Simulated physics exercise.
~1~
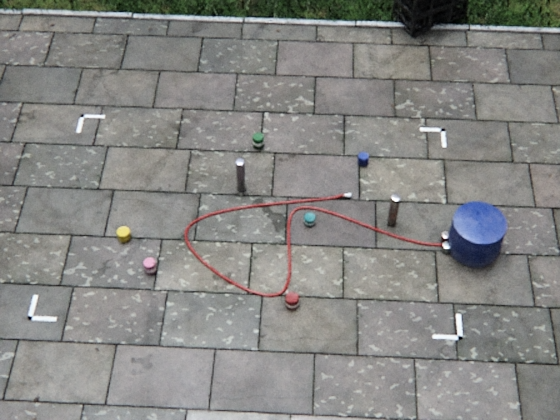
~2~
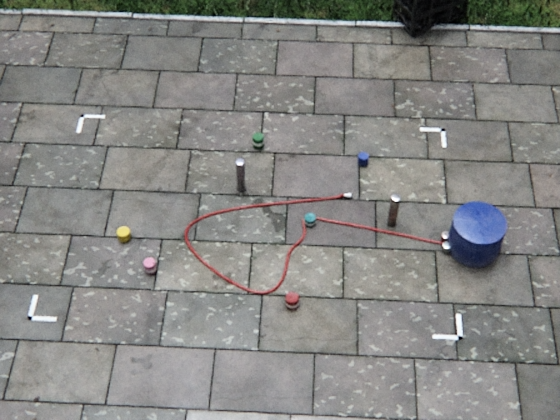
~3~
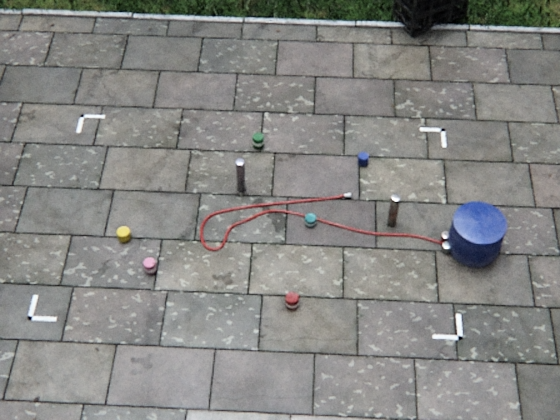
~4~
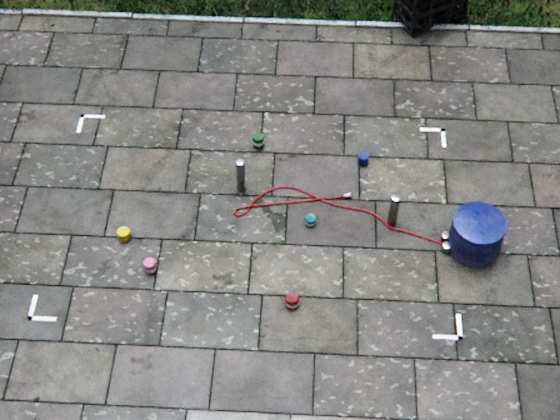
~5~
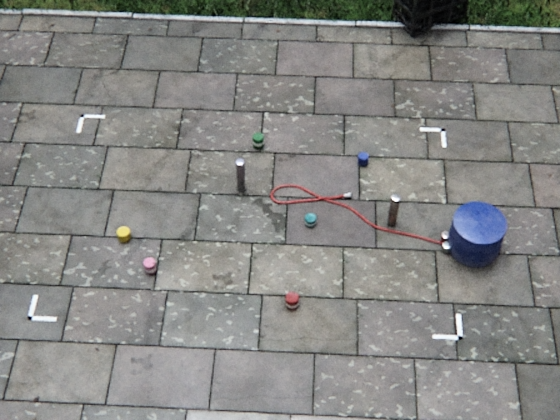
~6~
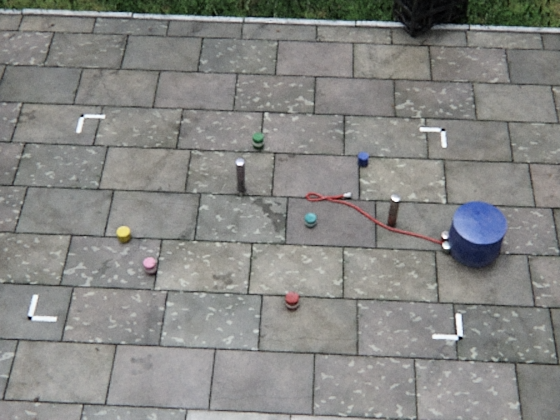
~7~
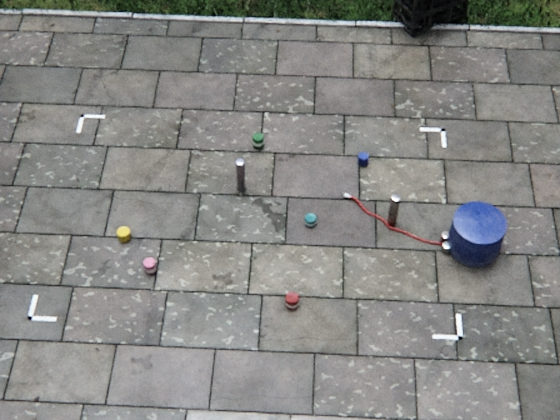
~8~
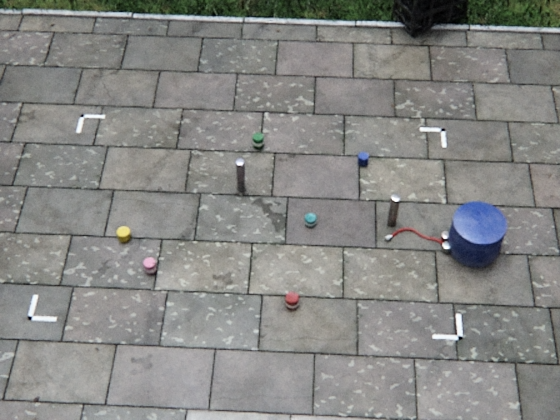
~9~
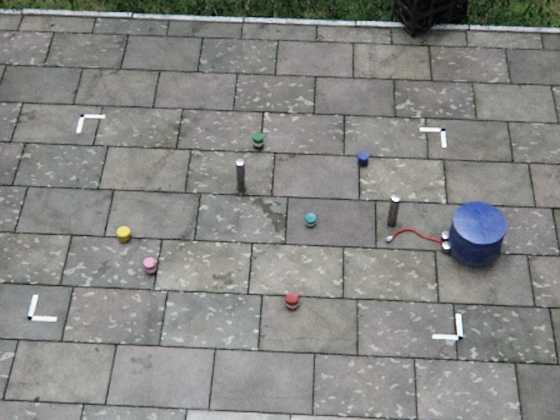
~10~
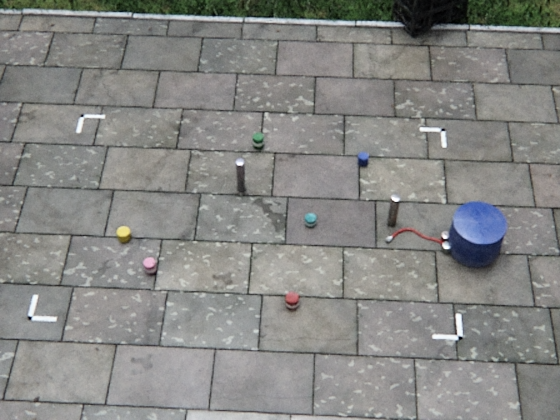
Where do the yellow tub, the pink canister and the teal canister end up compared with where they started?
All three end up where they began as far as can be seen, with the pink canister keeping its place and the yellow tub and teal canister hardly stirring.
